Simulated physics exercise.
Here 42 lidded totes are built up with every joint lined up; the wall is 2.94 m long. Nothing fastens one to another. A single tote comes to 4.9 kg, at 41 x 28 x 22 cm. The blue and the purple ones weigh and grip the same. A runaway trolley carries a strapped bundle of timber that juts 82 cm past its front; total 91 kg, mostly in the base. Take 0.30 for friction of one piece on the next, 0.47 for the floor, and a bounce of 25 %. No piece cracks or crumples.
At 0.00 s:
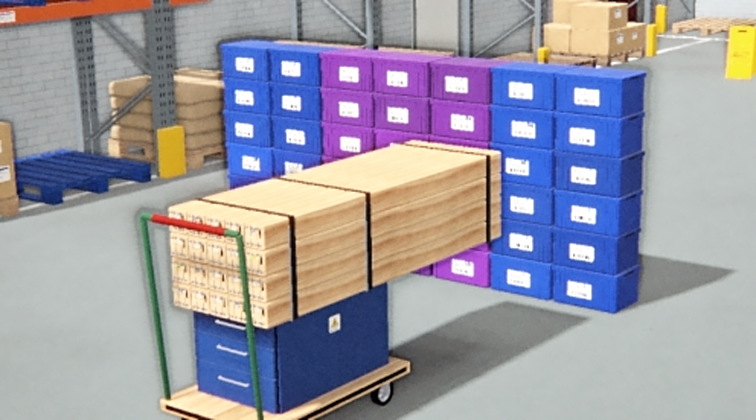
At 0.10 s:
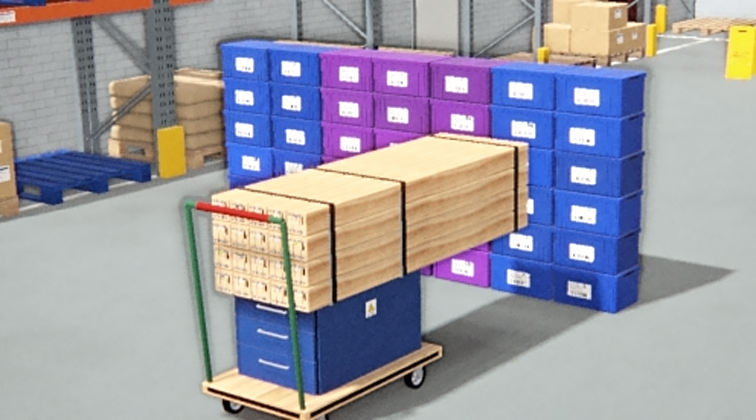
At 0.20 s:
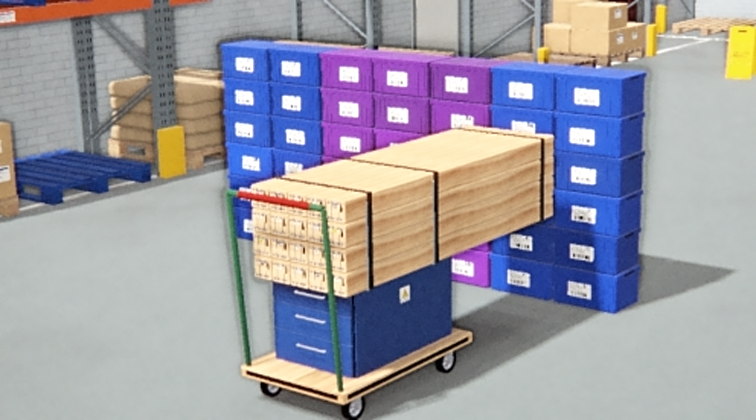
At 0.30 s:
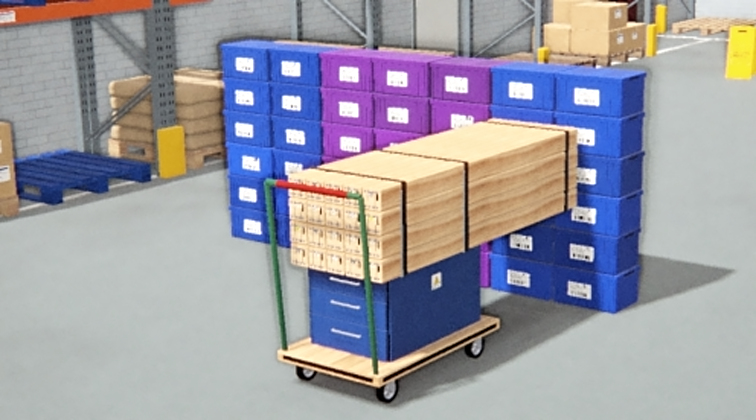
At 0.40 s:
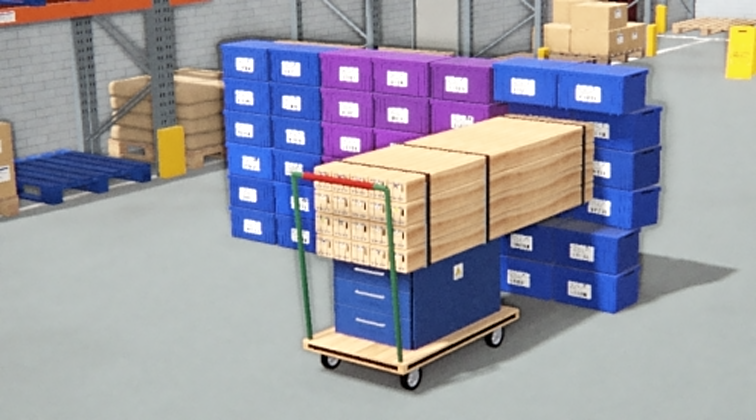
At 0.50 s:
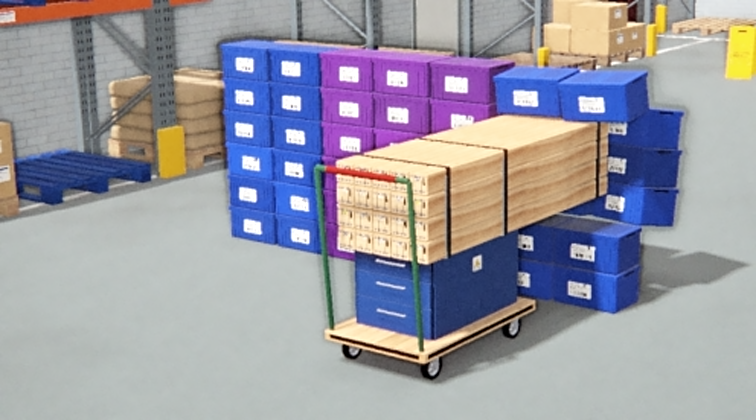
A cart carrying long strapped timber rolls into stacked blue and purple totes, shifting several.
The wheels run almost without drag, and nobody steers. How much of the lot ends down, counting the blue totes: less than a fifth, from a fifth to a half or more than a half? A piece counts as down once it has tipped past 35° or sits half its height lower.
Ending down: Between a fifth and a half.
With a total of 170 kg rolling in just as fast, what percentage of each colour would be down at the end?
Then blue 30, purple 0 per cent.
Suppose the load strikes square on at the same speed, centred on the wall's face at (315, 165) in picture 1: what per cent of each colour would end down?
In that case blue 20, purple 20 per cent.
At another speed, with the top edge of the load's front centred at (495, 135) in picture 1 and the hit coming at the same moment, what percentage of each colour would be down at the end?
Then blue 40, purple 0 per cent.
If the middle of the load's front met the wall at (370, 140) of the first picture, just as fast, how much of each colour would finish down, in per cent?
In that case blue 0, purple 30 per cent.
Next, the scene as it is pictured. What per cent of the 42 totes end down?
Roughly 15 per cent of them.
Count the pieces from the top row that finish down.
The count is 1.
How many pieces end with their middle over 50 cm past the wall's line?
About 12.
By 0.62 s, load 52 cm past the wall's line, still rolling; 6 of the 24 blue totes down (6 of 42 in all colours); top blue tote unmoved.
By 0.84 s, load 86 cm past the wall's line, still rolling; 7 of the 24 blue totes down (7 of 42 in all colours); top blue tote unmoved.
By 1.10 s, load 1.13 m past the wall's line, still rolling; 7 of the 24 blue totes down (7 of 42 in all colours); top blue tote unmoved.
By 1.44 s, load 1.35 m past the wall's line, still rolling; 7 of the 24 blue totes down (7 of 42 in all colours); top blue tote unmoved.
When it is over (2.2 s), load 1.40 m past the wall's line, stopped; 7 of the 24 blue totes down (7 of 42 in all colours); top blue tote unmoved; top purple tote unmoved. That is 29 per cent. In pixels of the last frame, middles, top blue tote near (258, 61), top purple tote near (413, 75).
